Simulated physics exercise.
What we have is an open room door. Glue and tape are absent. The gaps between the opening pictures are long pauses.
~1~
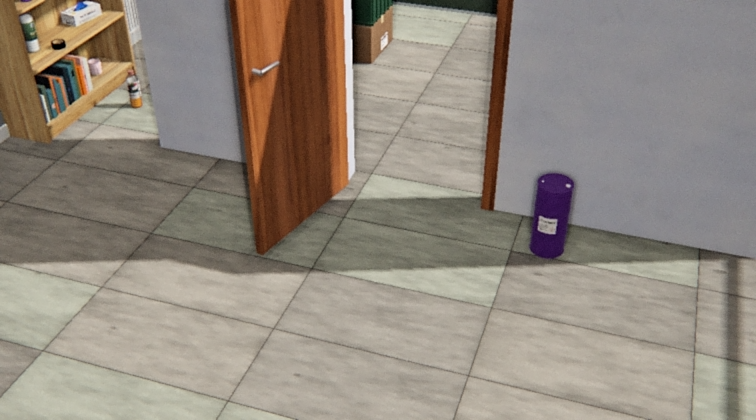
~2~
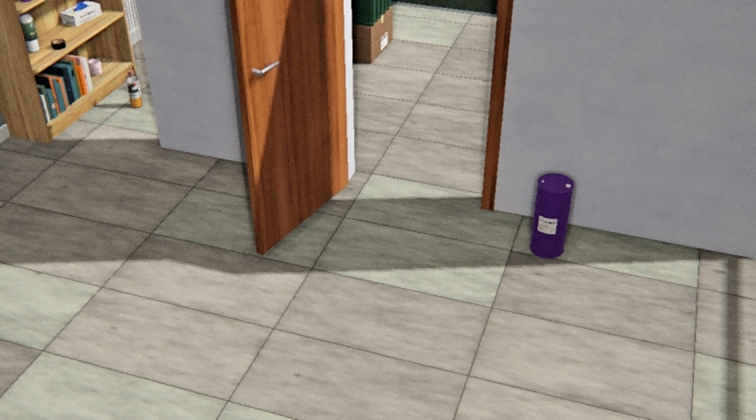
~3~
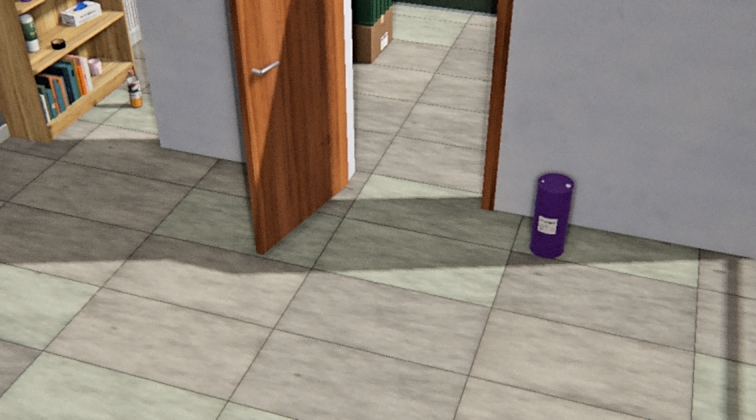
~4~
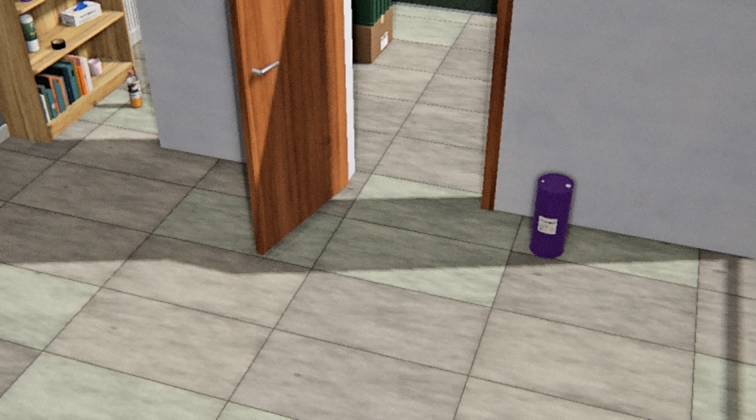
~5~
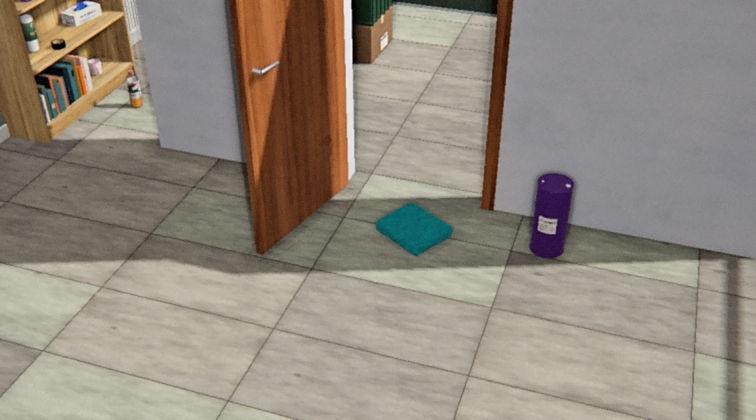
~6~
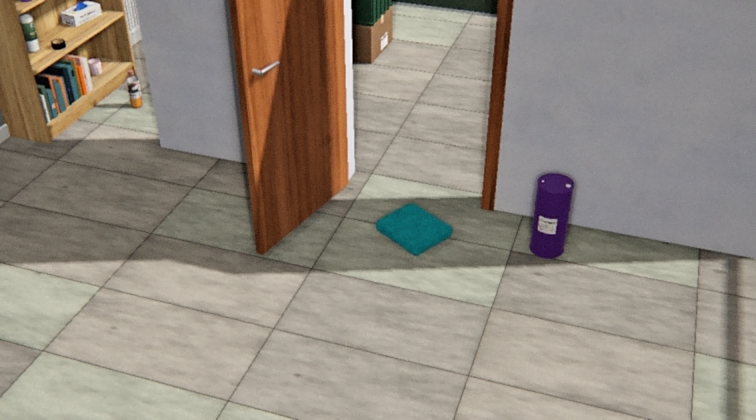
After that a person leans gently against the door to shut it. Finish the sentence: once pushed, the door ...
... never meets the frame.
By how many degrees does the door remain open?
Some 20°.
Then, 1.00 s after the last picture, door at 82°.
Then, 1.80 s after the last picture, door at 48°; turquoise cushion slid a little near (422, 228).
Then, 2.10 s after the last picture, door at 35°; turquoise cushion slid a little near (438, 222).
Then, 2.40 s after the last picture, door at 22°; turquoise cushion slid about its own width near (454, 210).
At rest, door at 20°; moved from the start, turquoise cushion; purple canister in place. Seen from the same camera at the end, turquoise cushion near (455, 208).
